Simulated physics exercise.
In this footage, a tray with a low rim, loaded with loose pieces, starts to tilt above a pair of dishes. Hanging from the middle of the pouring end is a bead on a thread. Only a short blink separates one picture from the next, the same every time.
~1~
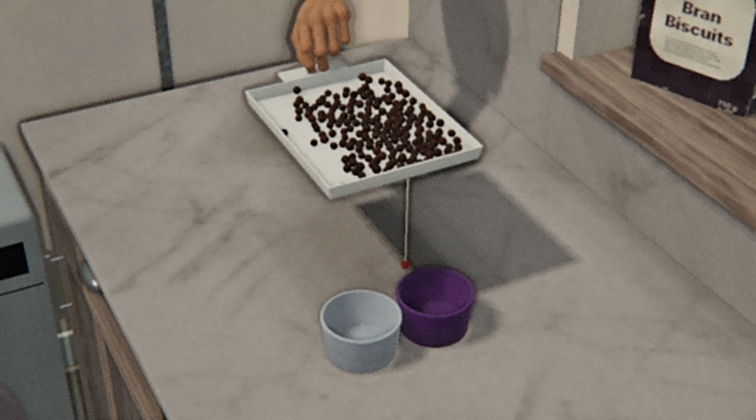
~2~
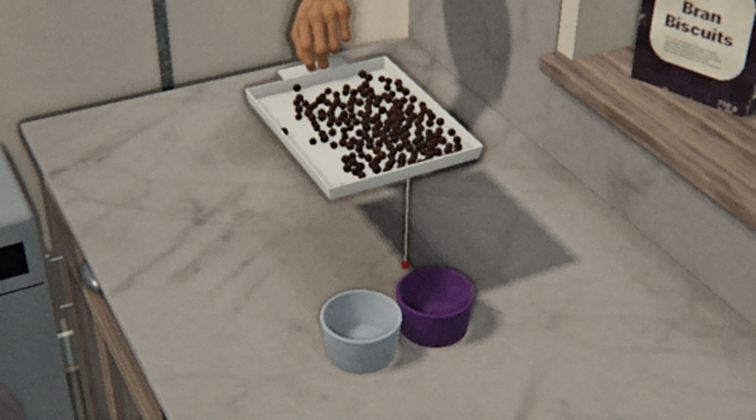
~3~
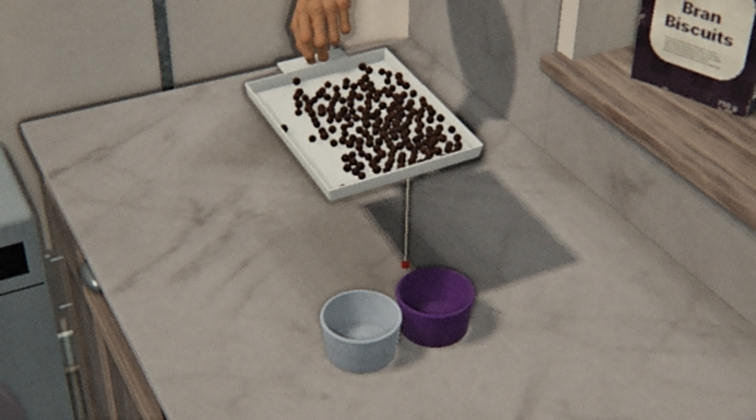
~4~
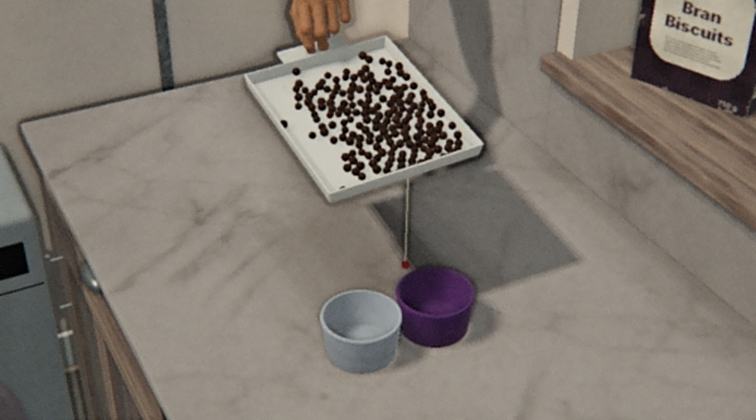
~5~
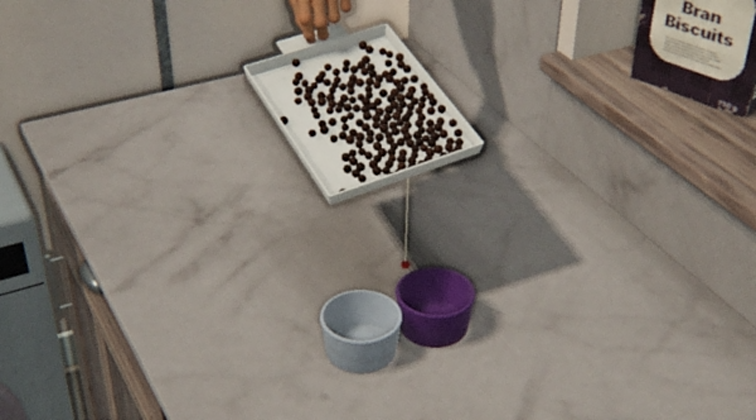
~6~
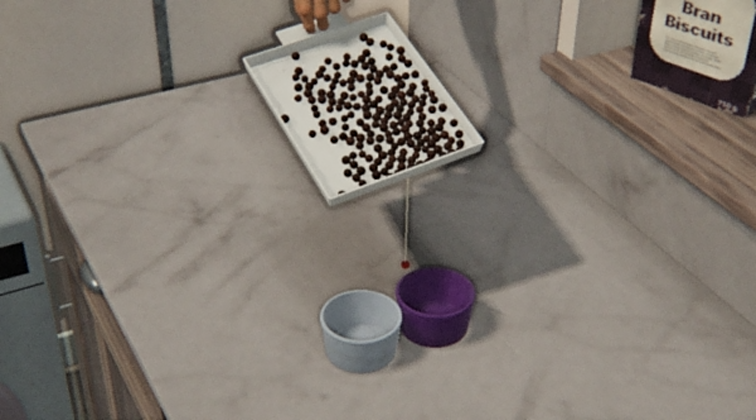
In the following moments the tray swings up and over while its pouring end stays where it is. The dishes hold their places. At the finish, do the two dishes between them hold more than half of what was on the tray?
Yes.
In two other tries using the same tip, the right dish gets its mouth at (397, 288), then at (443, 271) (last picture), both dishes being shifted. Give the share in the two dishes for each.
You'd end up with around 80 per cent and then around 40 per cent.
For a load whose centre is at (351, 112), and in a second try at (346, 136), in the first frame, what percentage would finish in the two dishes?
Around 70 then around 70 per cent.
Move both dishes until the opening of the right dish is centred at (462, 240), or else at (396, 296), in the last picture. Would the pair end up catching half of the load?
Try 1: A minority of it. Try 2: A majority of it.
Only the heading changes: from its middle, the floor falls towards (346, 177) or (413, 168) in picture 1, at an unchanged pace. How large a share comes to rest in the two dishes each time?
Case one 40 %; case two 50 %.
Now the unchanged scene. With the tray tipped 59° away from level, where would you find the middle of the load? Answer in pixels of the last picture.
The middle of the load sits near (375, 154).
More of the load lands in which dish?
The fuller one is the left side.
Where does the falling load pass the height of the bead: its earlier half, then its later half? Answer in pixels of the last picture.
Initially about (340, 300); subsequently about (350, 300).
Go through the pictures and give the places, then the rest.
In the first picture, corners of the pouring end (330, 186) and (479, 146), level; middle of the load (379, 126), chocolate balls; left dish (379, 353); right dish (454, 327); bead on its thread (405, 265).
In the second picture, corners of the pouring end (330, 187) and (479, 145), level; middle of the load (379, 124).
In the third picture, corners of the pouring end (331, 188) and (479, 144), tipped barely, lowest at the left corner; middle of the load (379, 121).
In the fourth picture, corners of the pouring end (331, 191) and (480, 143), tipped a little, lowest at the left corner; middle of the load (379, 116).
In the fifth picture, corners of the pouring end (331, 194) and (480, 142), tipped a little, lowest at the left corner; middle of the load (379, 112).
In the sixth picture, corners of the pouring end (331, 196) and (480, 141), tipped clearly, lowest at the left corner; middle of the load (380, 111), the larger part on the move; left dish (379, 353); right dish (454, 327).
Just after the last frame, tray tipped steeply; almost all on the tray; just a few outside both; about a tenth in the air.
A moment on, tray tipped right over; roughly a quarter on the tray; roughly a third in the left dish; just a few in the right dish; about a tenth outside both; roughly a quarter in the air.
Further on, tray tipped past a quarter turn; roughly two thirds in the left dish; about a tenth in the right dish; roughly a third outside both.
When it is over, tray tipped past a quarter turn; roughly two thirds in the left dish; about a tenth in the right dish; roughly a third outside both.
